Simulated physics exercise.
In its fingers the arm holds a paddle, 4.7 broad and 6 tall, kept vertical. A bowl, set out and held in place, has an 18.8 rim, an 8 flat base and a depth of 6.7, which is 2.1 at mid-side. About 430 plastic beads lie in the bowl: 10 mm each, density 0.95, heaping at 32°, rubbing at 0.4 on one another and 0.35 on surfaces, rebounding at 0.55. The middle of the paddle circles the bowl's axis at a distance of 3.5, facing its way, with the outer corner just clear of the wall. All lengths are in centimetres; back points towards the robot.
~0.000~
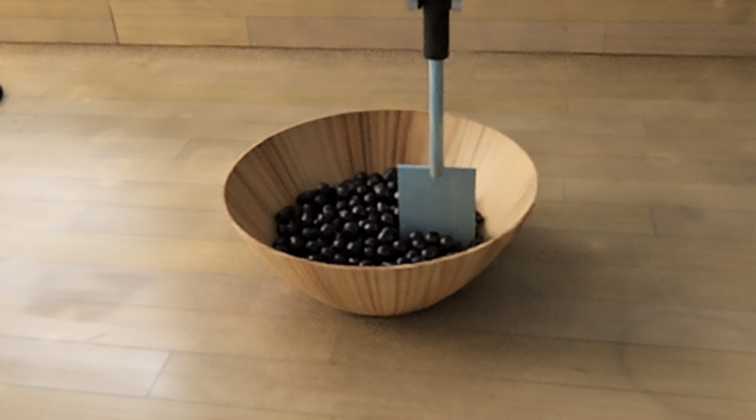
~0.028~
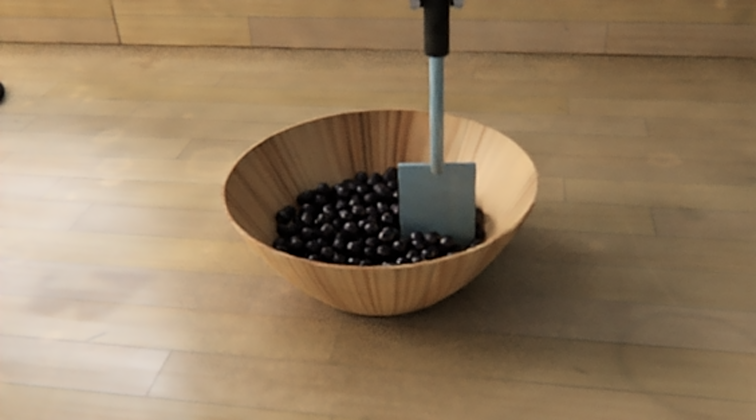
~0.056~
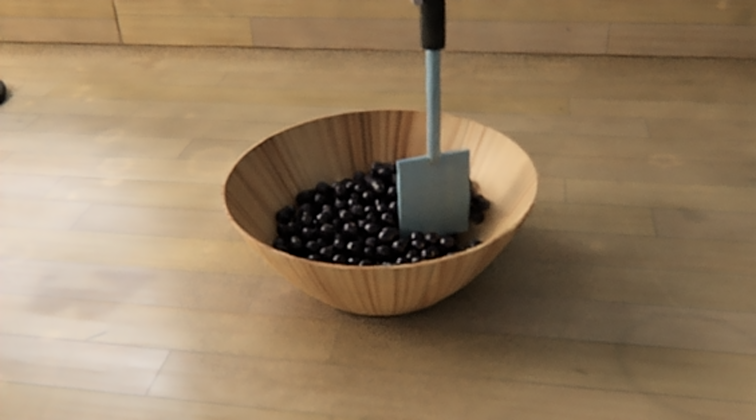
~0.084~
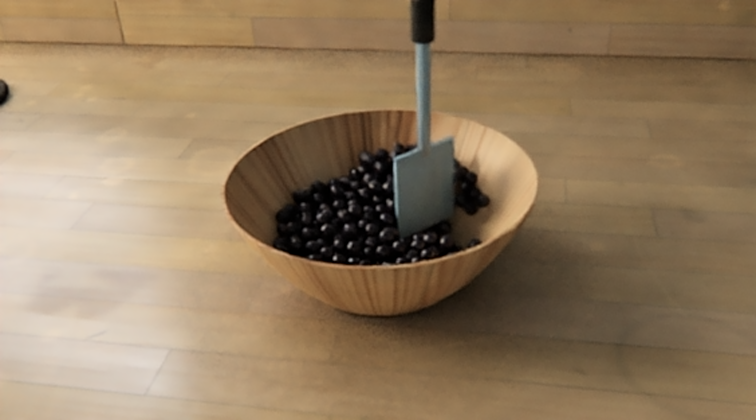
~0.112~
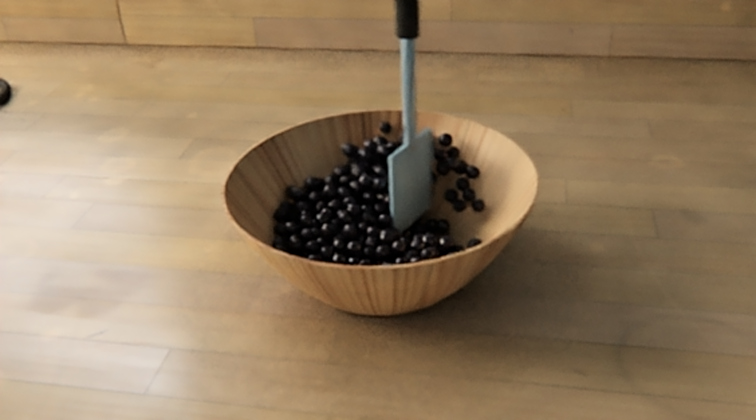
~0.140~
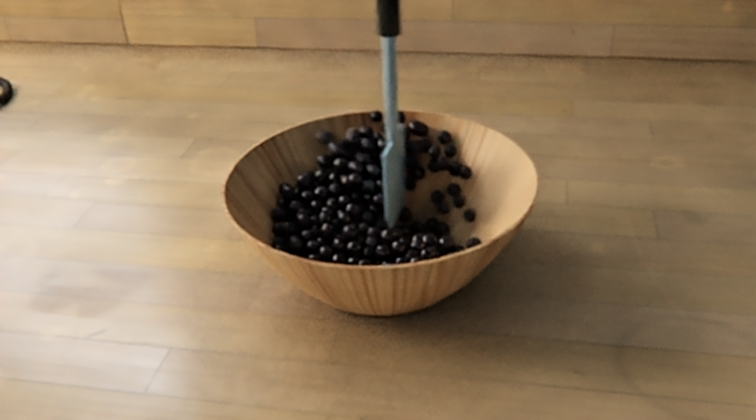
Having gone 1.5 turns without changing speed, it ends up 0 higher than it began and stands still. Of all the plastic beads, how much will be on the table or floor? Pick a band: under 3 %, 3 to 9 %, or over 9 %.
3 to 9 %.
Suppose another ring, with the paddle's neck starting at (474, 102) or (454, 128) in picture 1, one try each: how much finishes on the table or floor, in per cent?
0 and 15 %.
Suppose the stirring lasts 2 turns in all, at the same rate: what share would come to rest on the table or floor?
Then some 5 per cent.
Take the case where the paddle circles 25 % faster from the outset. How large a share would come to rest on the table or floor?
My guess is about 15 per cent.
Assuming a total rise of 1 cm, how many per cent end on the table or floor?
Near 5 in a hundred.
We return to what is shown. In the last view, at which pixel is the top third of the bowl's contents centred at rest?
Around (312, 238).
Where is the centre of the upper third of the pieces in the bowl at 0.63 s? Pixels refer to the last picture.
Centre estimate: (401, 161).
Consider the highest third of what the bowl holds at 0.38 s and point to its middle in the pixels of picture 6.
Somewhere around (365, 254) in the last view.
By 0.38 s, 262° round, highest piece 8 above the table; 420 in the bowl, 1 on the table or floor, 6 in flight or on the tool.
By 0.63 s, 78° round, highest piece 8 above the table; 409 in the bowl, 13 on the table or floor, 5 in flight or on the tool.
By 0.95 s, 180° round, highest piece 6 above the table; 405 in the bowl, 22 on the table or floor.
By 1.65 s, 180° round, highest piece 6 above the table; 405 in the bowl, 22 on the table or floor.
Final count, 405 in the bowl, 22 on the table or floor. That is 5 % on the table or floor.
